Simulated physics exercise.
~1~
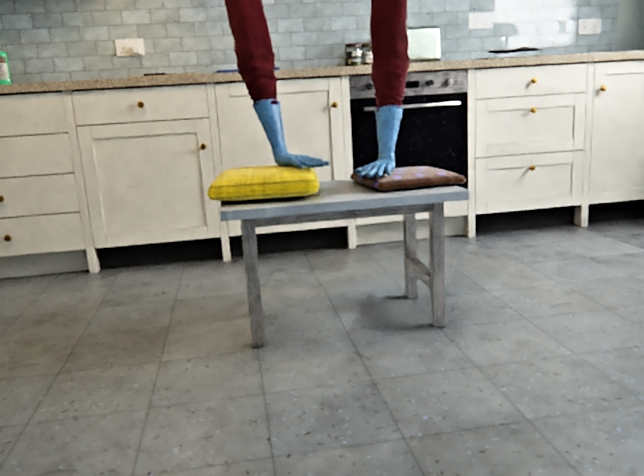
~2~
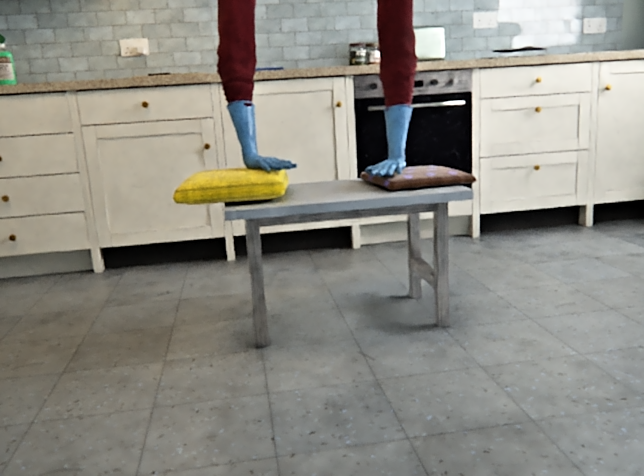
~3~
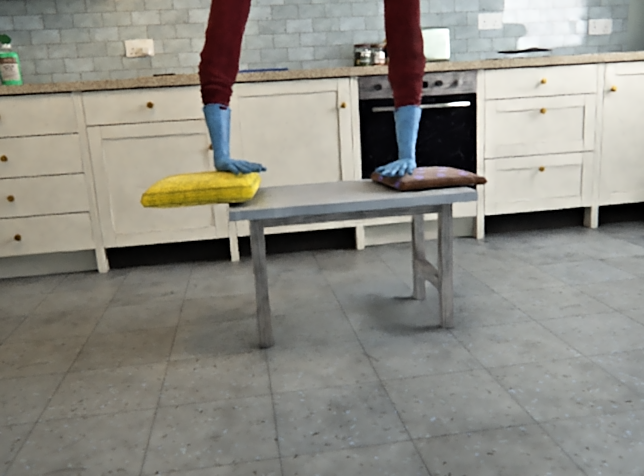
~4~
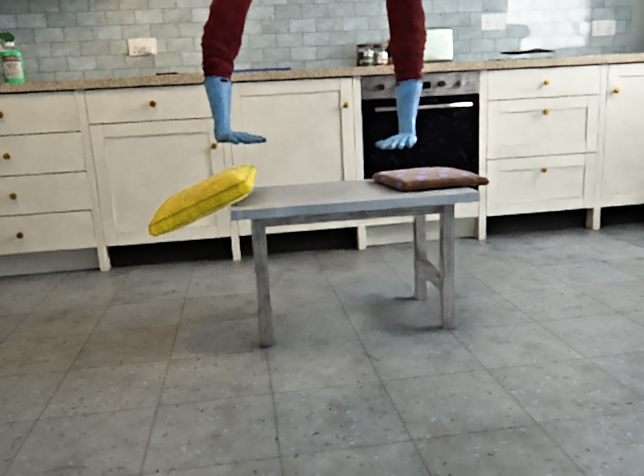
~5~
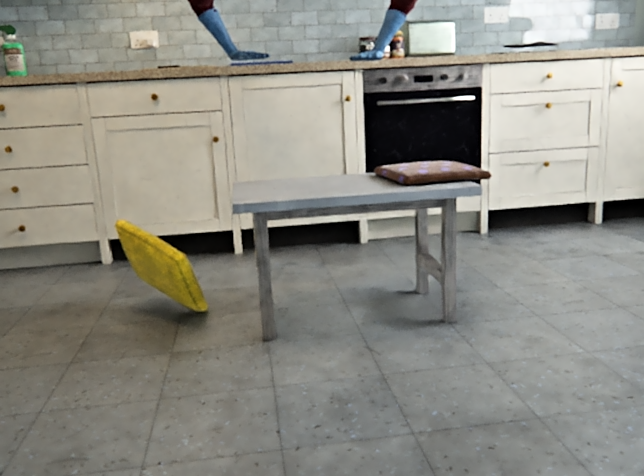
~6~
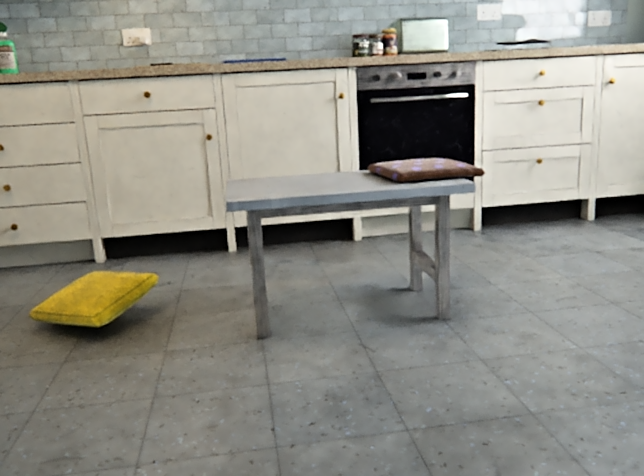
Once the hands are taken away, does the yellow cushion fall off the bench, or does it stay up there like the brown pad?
The yellow cushion tips off the left end of the bench and goes down to the floor. The brown pad stays on top at the right end.
Yellow cushion sliding left under a blue hand, tipping off the bench and dropping to the floor while brown pad stays on.
